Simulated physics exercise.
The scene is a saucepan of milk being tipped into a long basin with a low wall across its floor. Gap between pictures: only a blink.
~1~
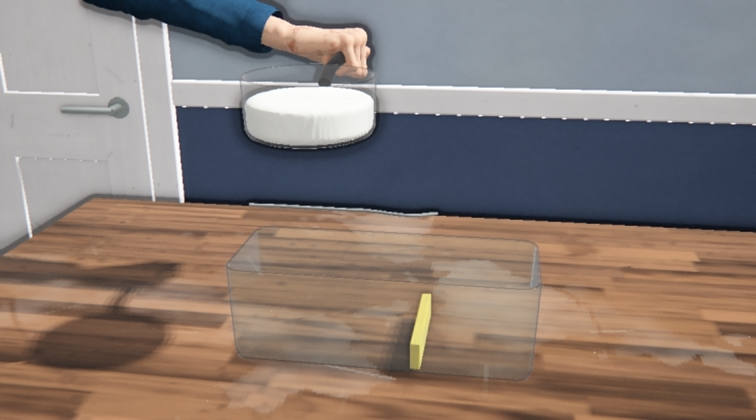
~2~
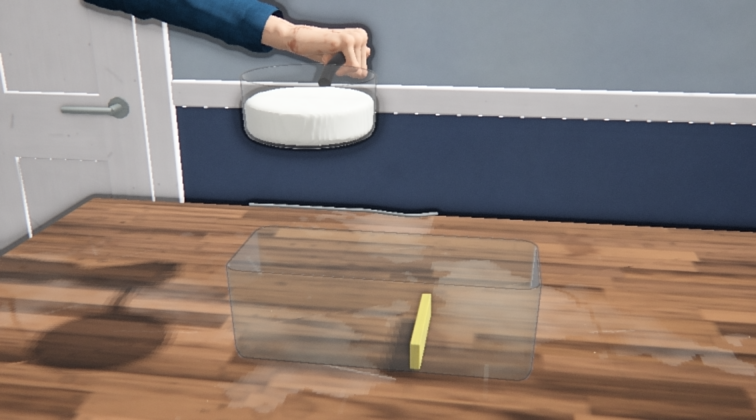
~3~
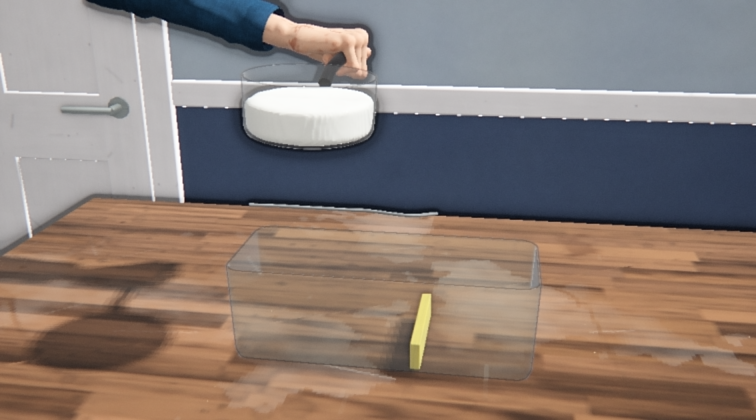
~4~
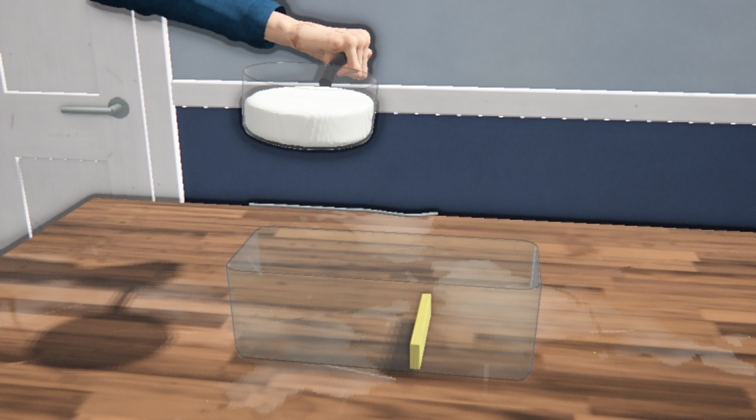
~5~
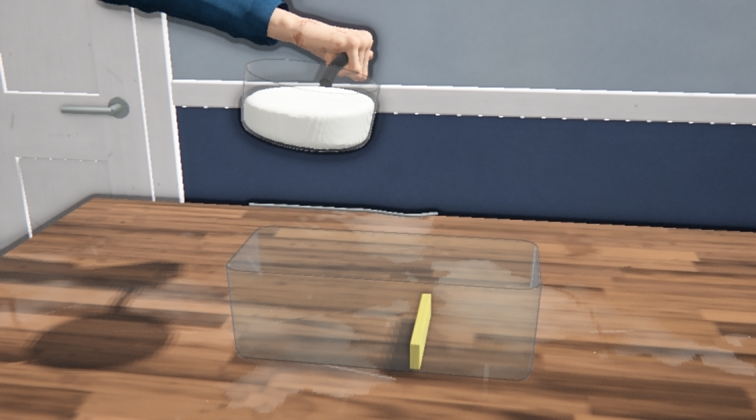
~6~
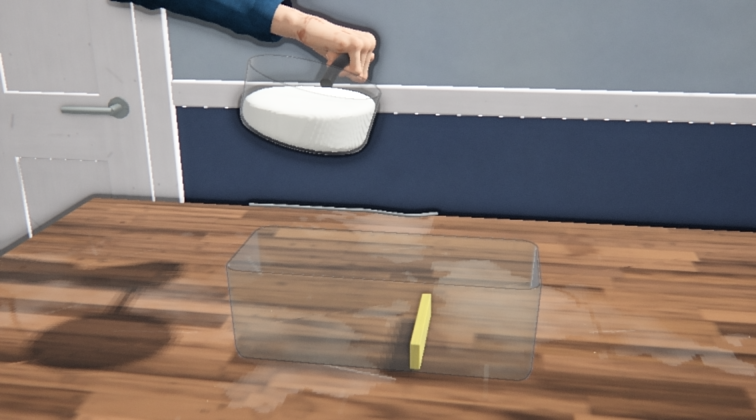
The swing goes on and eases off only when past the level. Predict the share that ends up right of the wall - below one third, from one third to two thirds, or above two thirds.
The right of the wall is going to hold one third to two thirds.
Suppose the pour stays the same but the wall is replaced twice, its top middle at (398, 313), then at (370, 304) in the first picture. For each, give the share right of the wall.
65 % then 85 %, approximately.
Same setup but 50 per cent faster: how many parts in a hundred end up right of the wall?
Near 35 in a hundred.
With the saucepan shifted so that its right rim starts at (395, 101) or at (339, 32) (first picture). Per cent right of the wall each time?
One after the other: 60 %, 15 %.
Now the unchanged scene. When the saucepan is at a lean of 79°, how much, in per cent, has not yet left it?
40 %.
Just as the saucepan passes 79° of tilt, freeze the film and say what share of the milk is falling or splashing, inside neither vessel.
Estimate: Some 50 per cent.
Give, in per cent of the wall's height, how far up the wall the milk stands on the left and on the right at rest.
The left side sits at 30 per cent and the right side at 50.
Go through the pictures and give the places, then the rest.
The first picture shows tilt 0°; pouring edge (374, 78); surface from (250, 97) to (373, 100); the long basin's rim runs from (242, 247) to (539, 266); the wall's top is at (421, 319).
The second picture shows tilt 1°; pouring edge (375, 79); surface from (250, 97) to (373, 101).
The third picture shows tilt 3°; pouring edge (376, 81); surface from (250, 96) to (373, 102).
The fourth picture shows tilt 6°; pouring edge (377, 85); surface from (250, 95) to (373, 102).
The fifth picture shows tilt 10°; pouring edge (378, 90); surface from (251, 95) to (373, 103).
The sixth picture shows tilt 15°; pouring edge (379, 97); surface from (250, 94) to (375, 104).
A moment on, the saucepan is tipped on its side and 41 per cent is still to pour, 3 is left of the wall and 8 right of it.
Next, the saucepan is tipped right over and 4 per cent is still to pour, 41 is left of the wall and 46 right of it.
Then the saucepan is tipped right over and 0 per cent is still to pour, 53 is left of the wall and 47 right of it.
Later the saucepan is tipped right over and 0 per cent is still to pour, 52 is left of the wall and 47 right of it.
Finally, 52 per cent lies left of the wall, 47 right of it and 1 outside.
